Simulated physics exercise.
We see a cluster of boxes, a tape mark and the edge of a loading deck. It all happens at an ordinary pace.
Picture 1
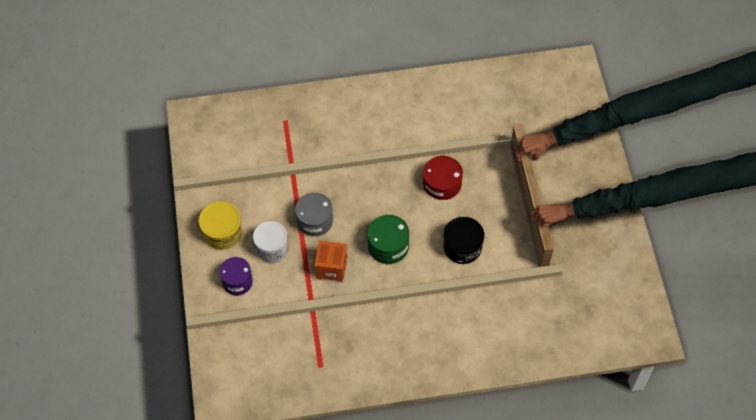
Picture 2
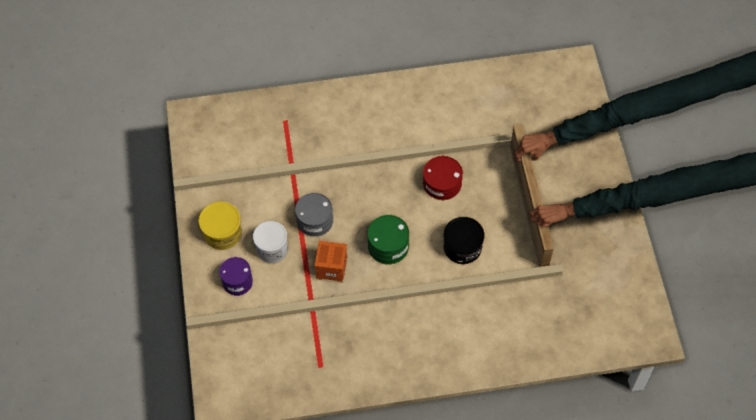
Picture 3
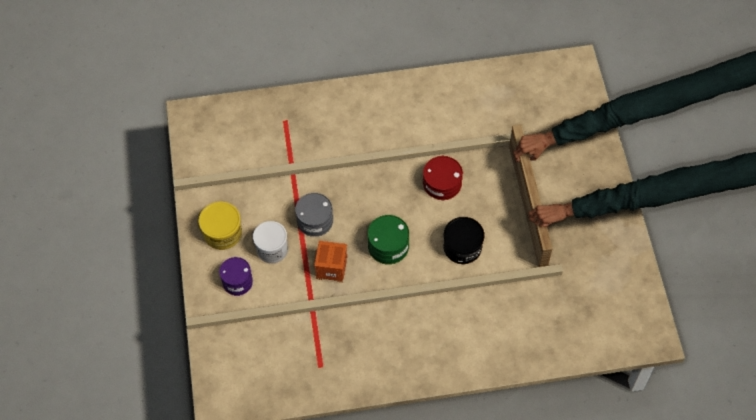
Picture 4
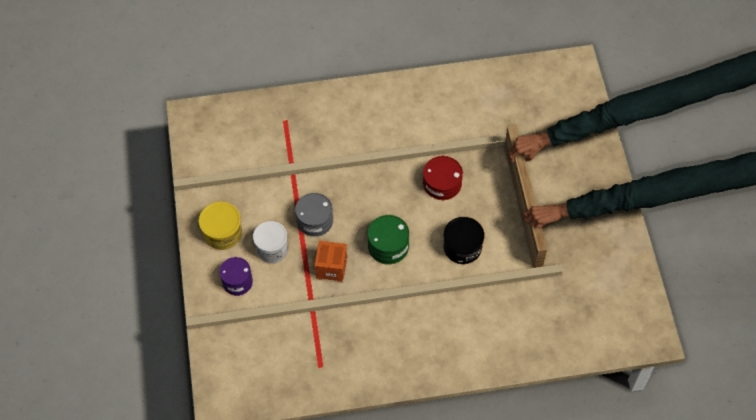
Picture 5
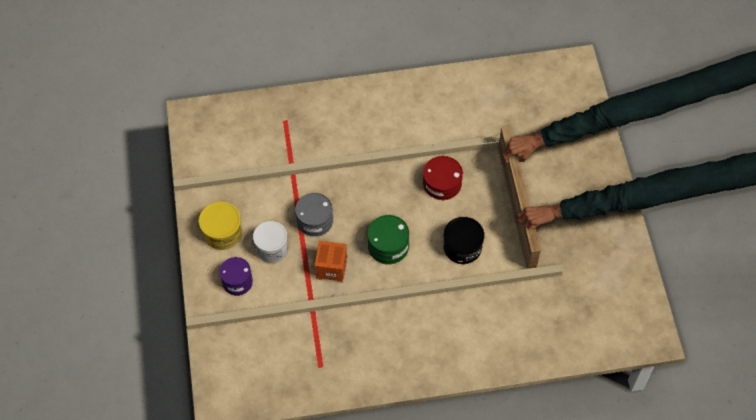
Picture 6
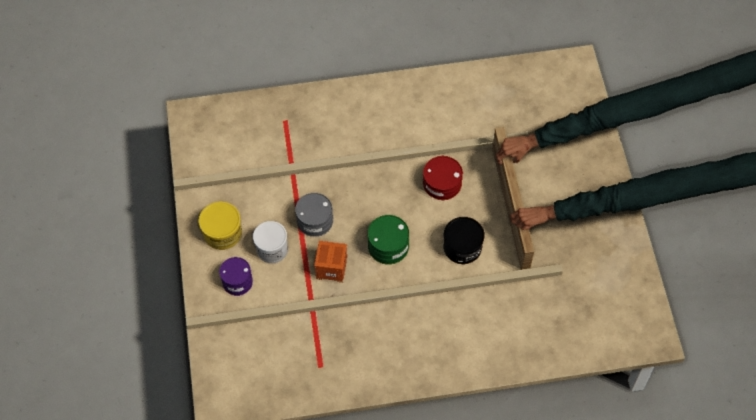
A wooden plank, held by two hands in dark green sleeves, slides slightly left along a tabletop lane toward red and black canisters, while the other coloured containers and an orange box near the red tape line stay still.
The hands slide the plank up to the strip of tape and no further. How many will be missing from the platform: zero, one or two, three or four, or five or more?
In the end the number that fall off is zero.
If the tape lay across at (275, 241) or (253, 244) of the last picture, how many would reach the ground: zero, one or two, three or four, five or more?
The falls would be zero; just one or two.
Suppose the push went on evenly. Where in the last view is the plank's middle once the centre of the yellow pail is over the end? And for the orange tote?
Near (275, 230) and (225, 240).
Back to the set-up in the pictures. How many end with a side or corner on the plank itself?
In contact: 2.
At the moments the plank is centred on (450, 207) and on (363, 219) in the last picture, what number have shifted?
At the one place 2, at the other 5.
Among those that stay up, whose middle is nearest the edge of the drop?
It is the yellow pail.
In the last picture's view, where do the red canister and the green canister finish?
First (277, 196), then (262, 236).
Early on, none off yet; yellow pail at rest near (221, 226); purple canister at rest near (236, 276); white pail at rest near (271, 243).
Finally, the number that fall off is zero.
